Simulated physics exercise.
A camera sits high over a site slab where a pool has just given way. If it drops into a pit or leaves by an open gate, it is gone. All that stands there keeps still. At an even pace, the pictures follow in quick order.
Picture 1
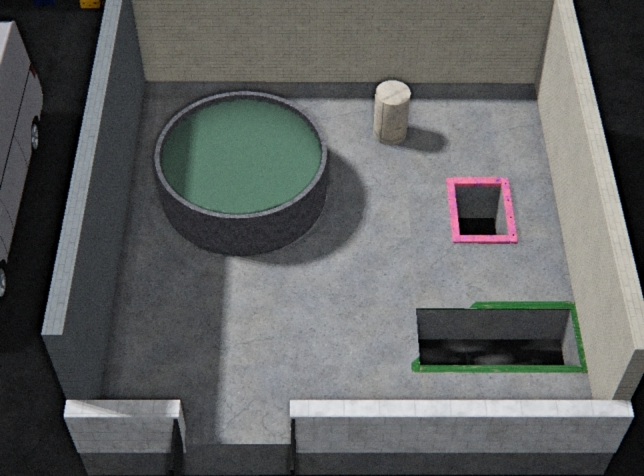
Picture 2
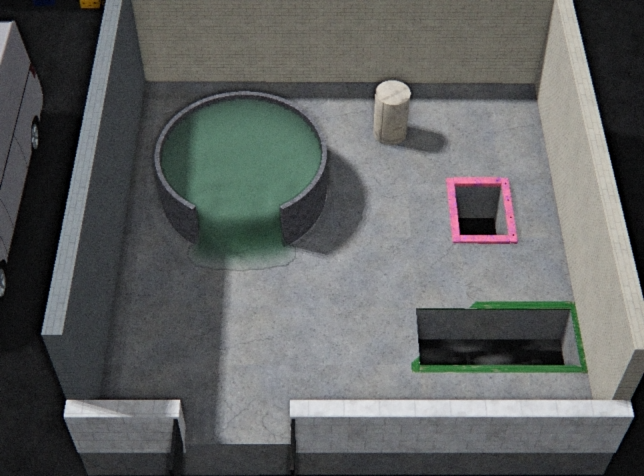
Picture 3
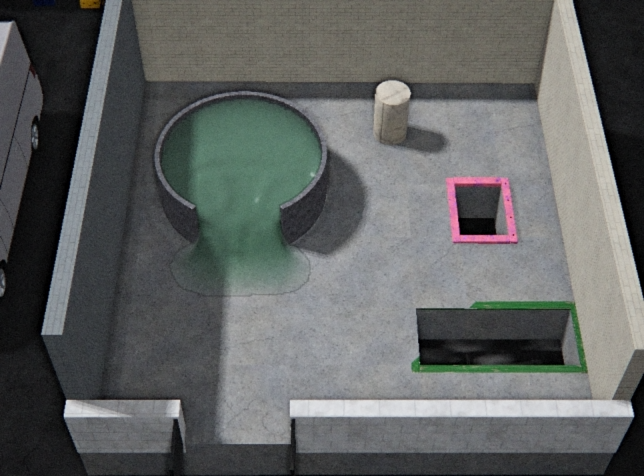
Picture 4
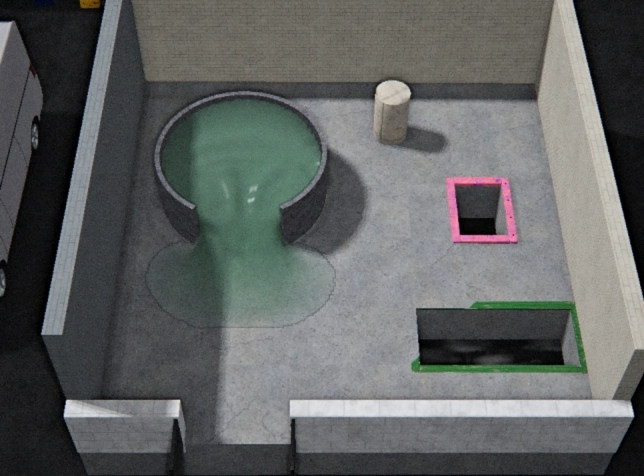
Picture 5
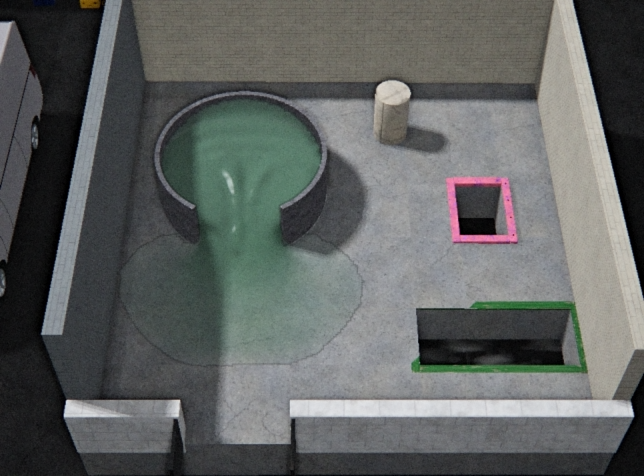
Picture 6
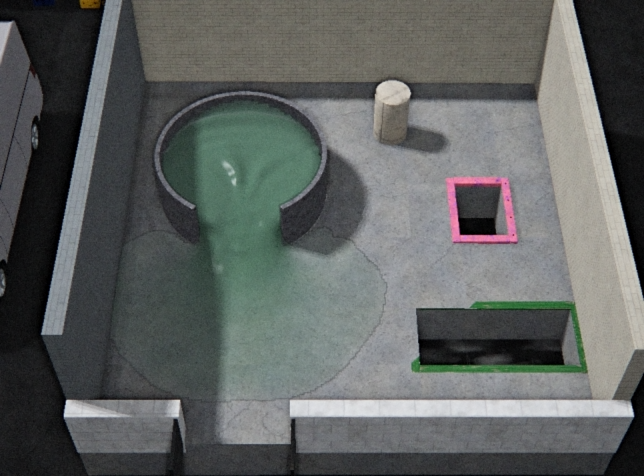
A large round dark-walled tank of green water stands at the upper left of a grey walled concrete slab, seen from high above by a still camera. A pale cylinder stands near the back wall, with a pink-edged square opening and a larger green-edged pit at the right and a white vehicle outside at left. The tank's front opens, and water pours through the gap, spreading steadily forward and sideways in a wide, thin sheet.
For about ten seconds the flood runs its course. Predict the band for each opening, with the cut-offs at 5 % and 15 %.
Prediction: The gate falls above 15 %; the green pit falls above 15 %; the pink pit falls below 5 %.
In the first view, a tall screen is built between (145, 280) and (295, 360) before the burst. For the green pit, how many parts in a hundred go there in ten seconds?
Green: About 50 %.
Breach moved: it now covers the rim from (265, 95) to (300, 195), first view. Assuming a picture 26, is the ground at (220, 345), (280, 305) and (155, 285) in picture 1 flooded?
Listed in order, they come out without a puddle, without a puddle and without a puddle.
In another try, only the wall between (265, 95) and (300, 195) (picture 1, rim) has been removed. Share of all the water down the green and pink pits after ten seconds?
Shares: Green at 35 percent, pink at 30 percent.
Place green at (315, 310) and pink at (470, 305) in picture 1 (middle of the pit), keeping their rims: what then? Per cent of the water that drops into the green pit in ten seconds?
Share, green pit, approx.: 55 in a hundred.
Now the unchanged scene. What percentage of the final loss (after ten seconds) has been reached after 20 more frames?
Share gone: About 40 %.
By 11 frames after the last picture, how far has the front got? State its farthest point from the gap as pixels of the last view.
Estimated pixel: (596, 428).
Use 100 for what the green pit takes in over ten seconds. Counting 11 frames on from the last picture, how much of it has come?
By then roughly 5 percent of the ten-second total is in.
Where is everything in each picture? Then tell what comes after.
The first frame shows the round tank at (241, 155) is whole and still.
In the second frame, water pours out at (240, 242) and has run to (290, 248).
In the third frame, the front is at (301, 280), out from the gap at (240, 242).
In the fourth frame, water pours out at (240, 244) and has run to (297, 318).
In the fifth frame, the front is at (309, 350), out from the gap at (240, 244).
In the sixth frame, water pours out at (240, 243) and has run to (314, 384).
A moment on, water covers 35 % of the floor; the gate 3 %, the green pit 0 %, the pink pit 0 %.
Next, water covers 35 % of the floor; the gate 10 %, the green pit 1 %, the pink pit 0 %.
Then, water covers 40 % of the floor; the gate 21 %, the green pit 5 %, the pink pit 0 %.
Later, water covers 45 % of the floor; the gate 32 %, the green pit 15 %, the pink pit 0 %.
In the end, water covers 55 % of the floor; the gate 41 %, the green pit 26 %, the pink pit 0 %.
